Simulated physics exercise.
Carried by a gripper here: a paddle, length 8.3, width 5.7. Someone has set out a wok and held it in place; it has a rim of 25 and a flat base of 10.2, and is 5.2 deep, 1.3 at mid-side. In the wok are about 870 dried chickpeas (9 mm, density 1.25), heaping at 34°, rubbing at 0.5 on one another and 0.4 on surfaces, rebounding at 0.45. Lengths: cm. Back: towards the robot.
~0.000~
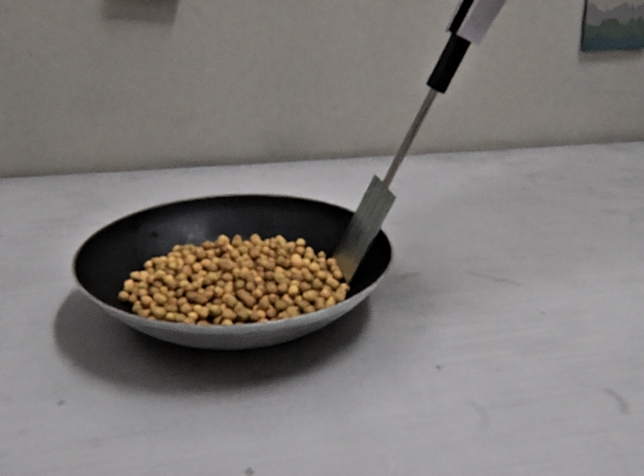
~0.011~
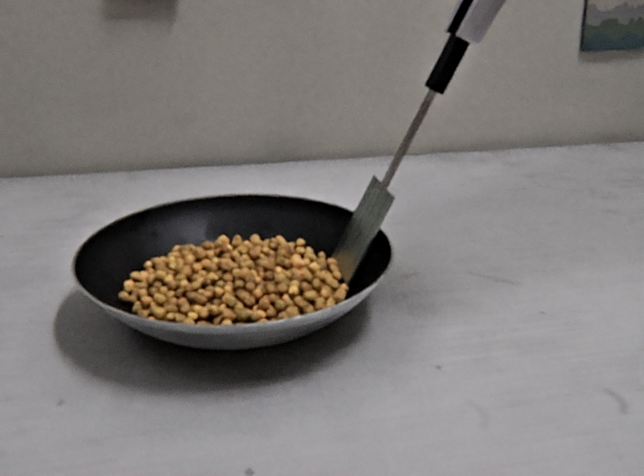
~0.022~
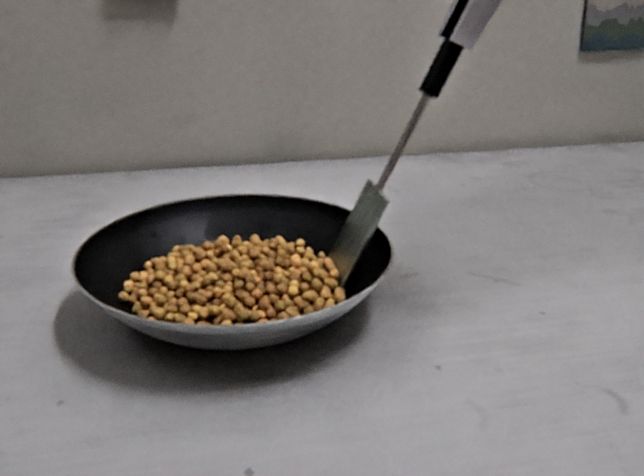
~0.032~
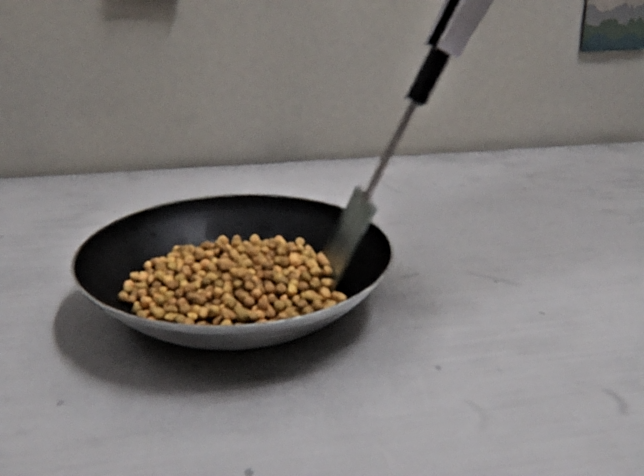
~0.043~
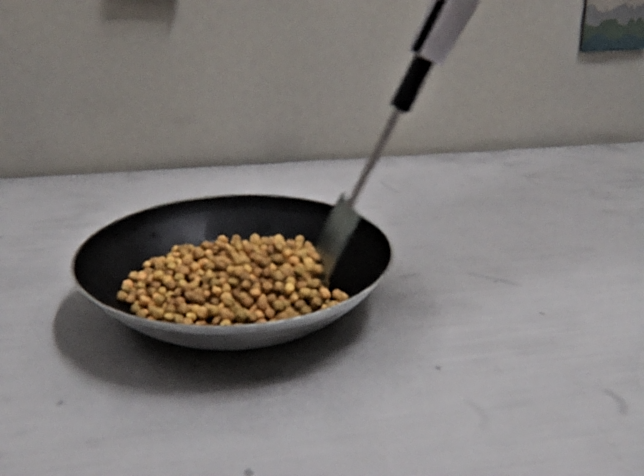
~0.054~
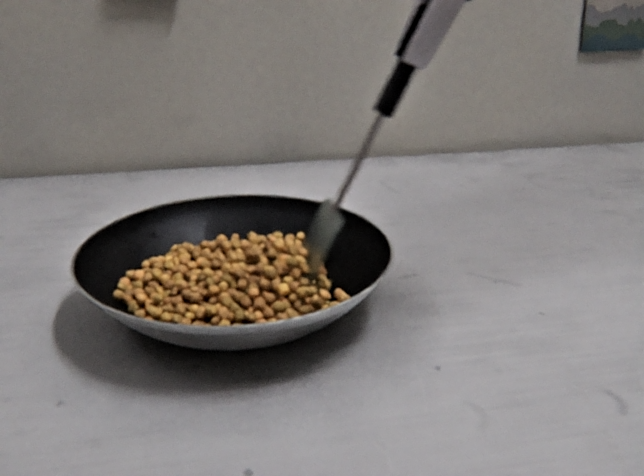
We see a dark wok of dried chickpeas on a grey surface, with a flat paddle resting at its right side; the paddle stays still briefly, then moves left into the chickpeas, shifting some of them slightly.
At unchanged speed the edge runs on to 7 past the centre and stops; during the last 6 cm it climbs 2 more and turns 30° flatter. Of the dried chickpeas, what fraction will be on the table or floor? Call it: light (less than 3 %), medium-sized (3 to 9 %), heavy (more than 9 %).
It comes out heavy.
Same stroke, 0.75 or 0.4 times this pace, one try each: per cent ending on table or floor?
Some 5 per cent, then some 0 per cent, on the table or floor.
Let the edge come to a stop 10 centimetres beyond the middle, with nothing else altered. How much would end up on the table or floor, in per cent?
That would give close to 30 per cent.
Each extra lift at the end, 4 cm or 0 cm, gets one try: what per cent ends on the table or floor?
Roughly 15 per cent, then 10 per cent.
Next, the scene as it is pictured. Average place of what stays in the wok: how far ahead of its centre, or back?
Forward offset: Roughly 3.0 cm.
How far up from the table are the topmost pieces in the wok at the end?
Height at rest: Roughly 5.5 cm.
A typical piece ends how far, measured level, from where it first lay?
3 cm.
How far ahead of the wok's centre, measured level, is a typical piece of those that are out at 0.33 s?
Distance ahead of centre: Approx. 18 cm.
After 0.08 s, sloping 64°, highest piece 7 above the table; 869 in the wok.
After 0.11 s, sloping 55°, highest piece 8 above the table; 869 in the wok.
After 0.33 s, sloping 34°, highest piece 6 above the table; 730 in the wok, 116 on the table or floor, 23 on the blade or in flight.
After 1.38 s, sloping 34°, highest piece 5 above the table; 730 in the wok, 139 on the table or floor.
In the end, 730 in the wok, 139 on the table or floor. That is 16 % on the table or floor.
